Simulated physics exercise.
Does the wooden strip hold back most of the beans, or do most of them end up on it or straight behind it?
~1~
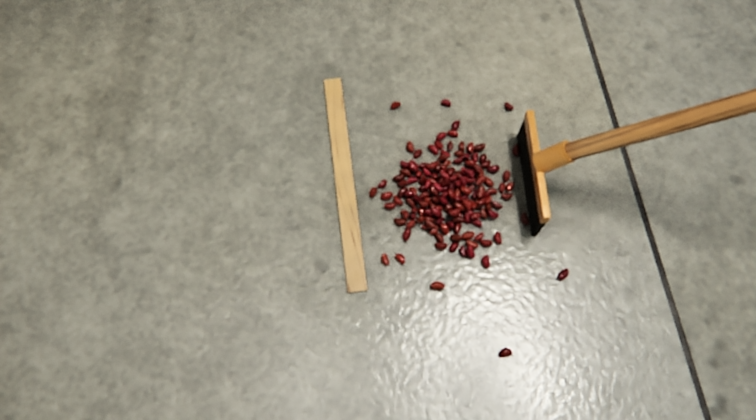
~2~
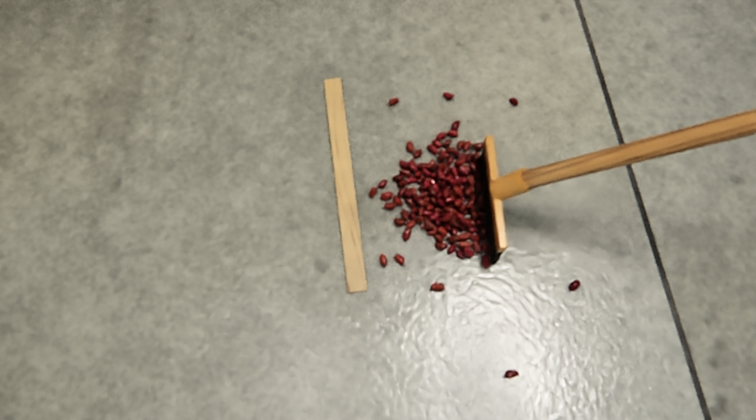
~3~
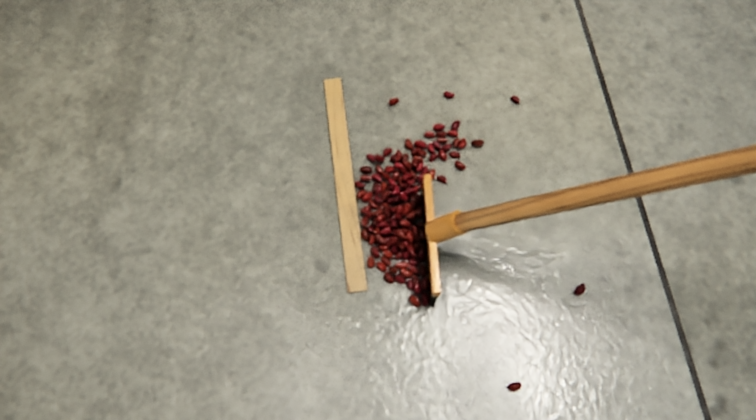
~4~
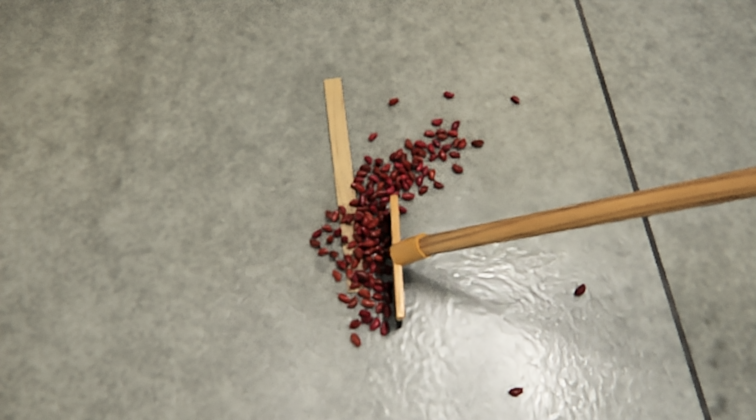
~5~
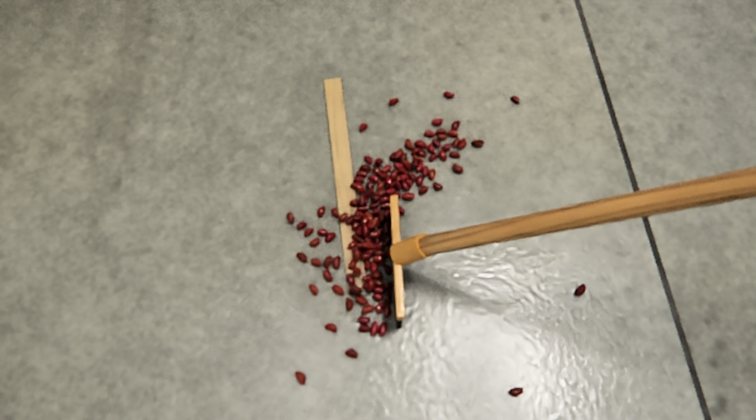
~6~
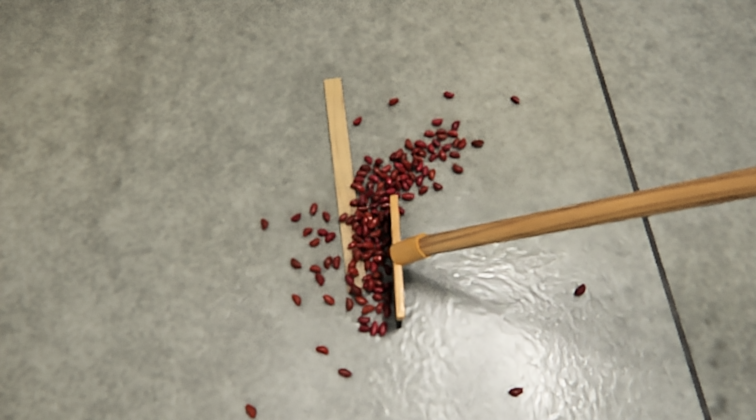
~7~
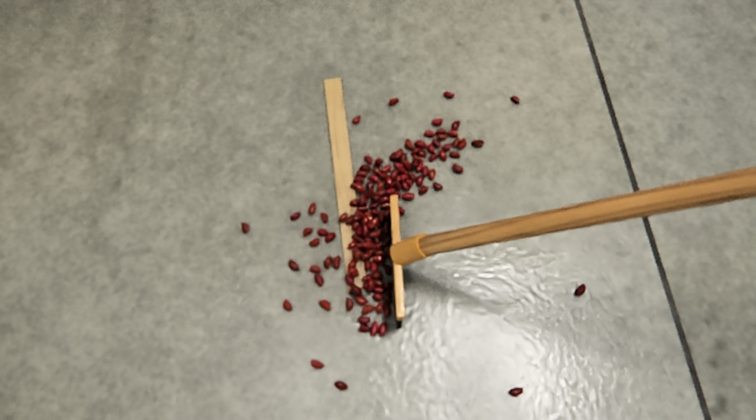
The strip holds back most of them. Only a modest share of the beans ends up on the strip or straight behind it.
